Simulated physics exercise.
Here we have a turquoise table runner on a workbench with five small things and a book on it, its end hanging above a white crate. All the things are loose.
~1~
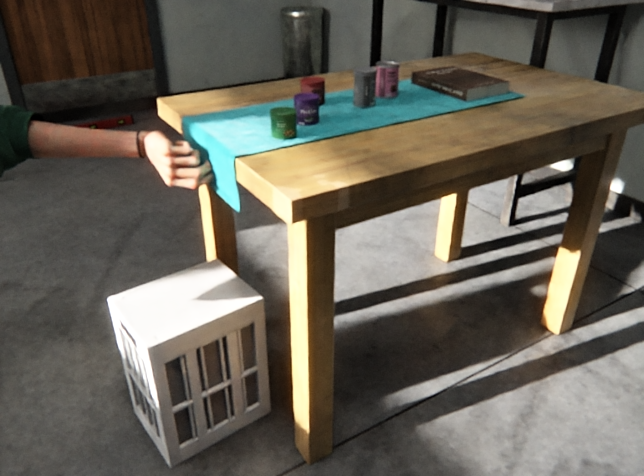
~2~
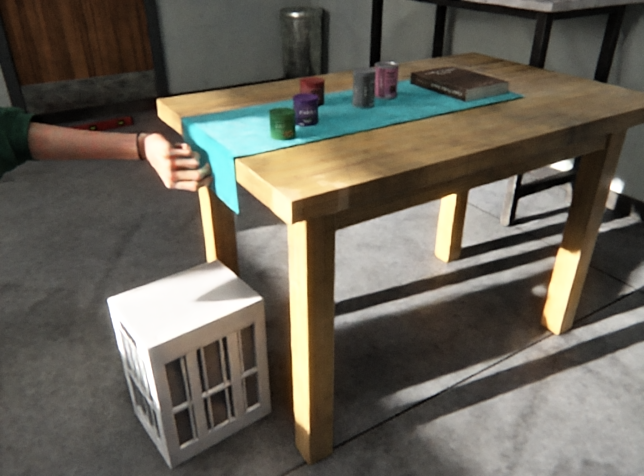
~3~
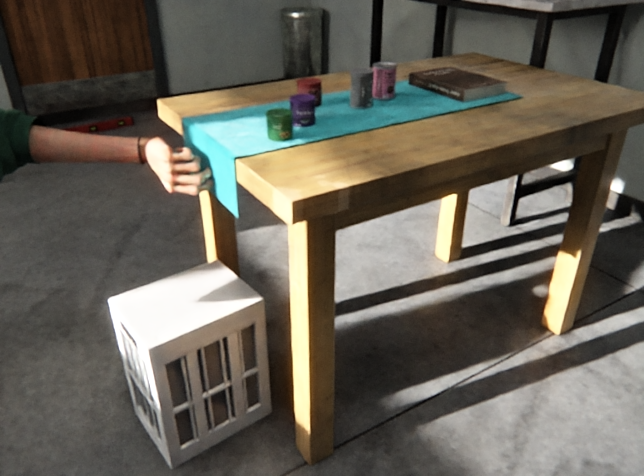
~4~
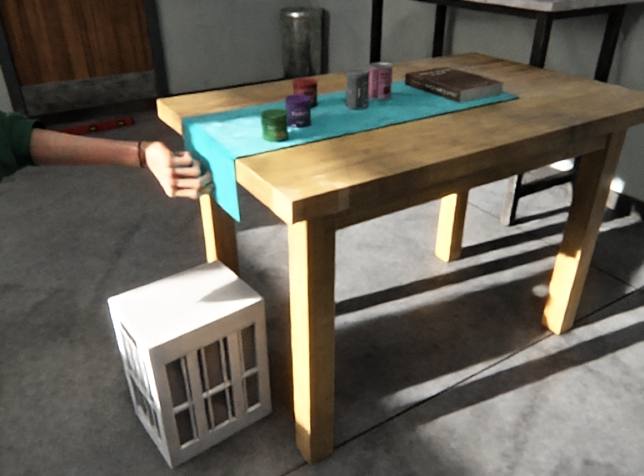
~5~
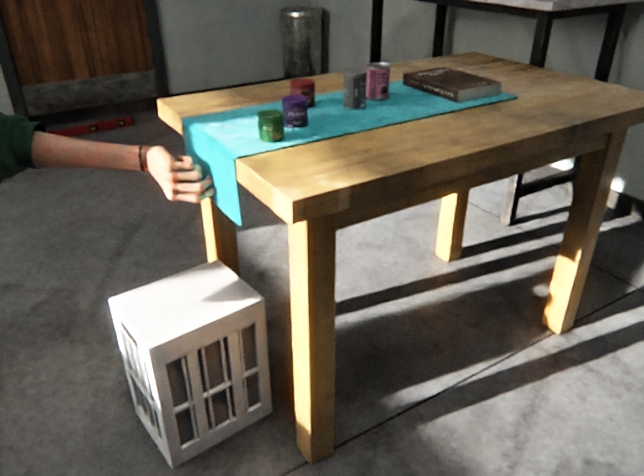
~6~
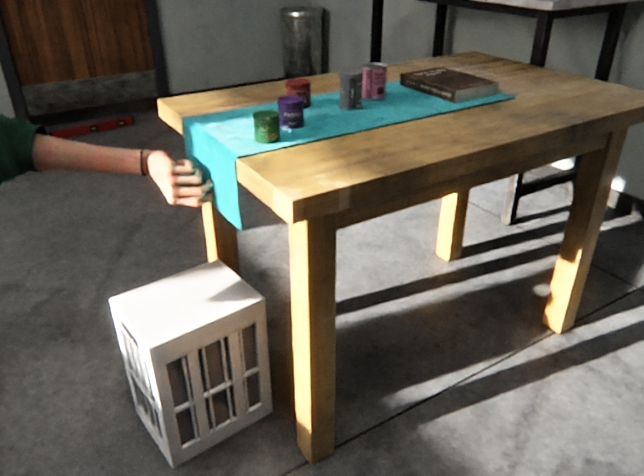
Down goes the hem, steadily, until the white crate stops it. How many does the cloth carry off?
The workbench loses two.
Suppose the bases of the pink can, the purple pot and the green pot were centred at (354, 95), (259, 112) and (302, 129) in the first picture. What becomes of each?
The pink can survives; the purple pot tumbles off; the green pot falls.
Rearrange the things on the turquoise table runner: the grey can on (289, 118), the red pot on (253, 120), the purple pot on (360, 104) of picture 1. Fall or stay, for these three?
The grey can drops off; the red pot tumbles off; the purple pot does not fall.
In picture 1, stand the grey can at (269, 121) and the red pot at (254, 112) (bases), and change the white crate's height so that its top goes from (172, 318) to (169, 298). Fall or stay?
The grey can tumbles off; the red pot is carried off.
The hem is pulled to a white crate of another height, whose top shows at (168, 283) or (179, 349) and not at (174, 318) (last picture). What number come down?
It would be 1 and 3.
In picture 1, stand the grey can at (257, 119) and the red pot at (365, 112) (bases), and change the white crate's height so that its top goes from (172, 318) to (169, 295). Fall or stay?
The grey can is carried off; the red pot holds on.
Early on, hem near (217, 258); green pot gone.
Midway, hem on the crate; green pot and purple pot gone.
Finally, hem on the crate; green pot and purple pot gone. The count of fallen things is two.
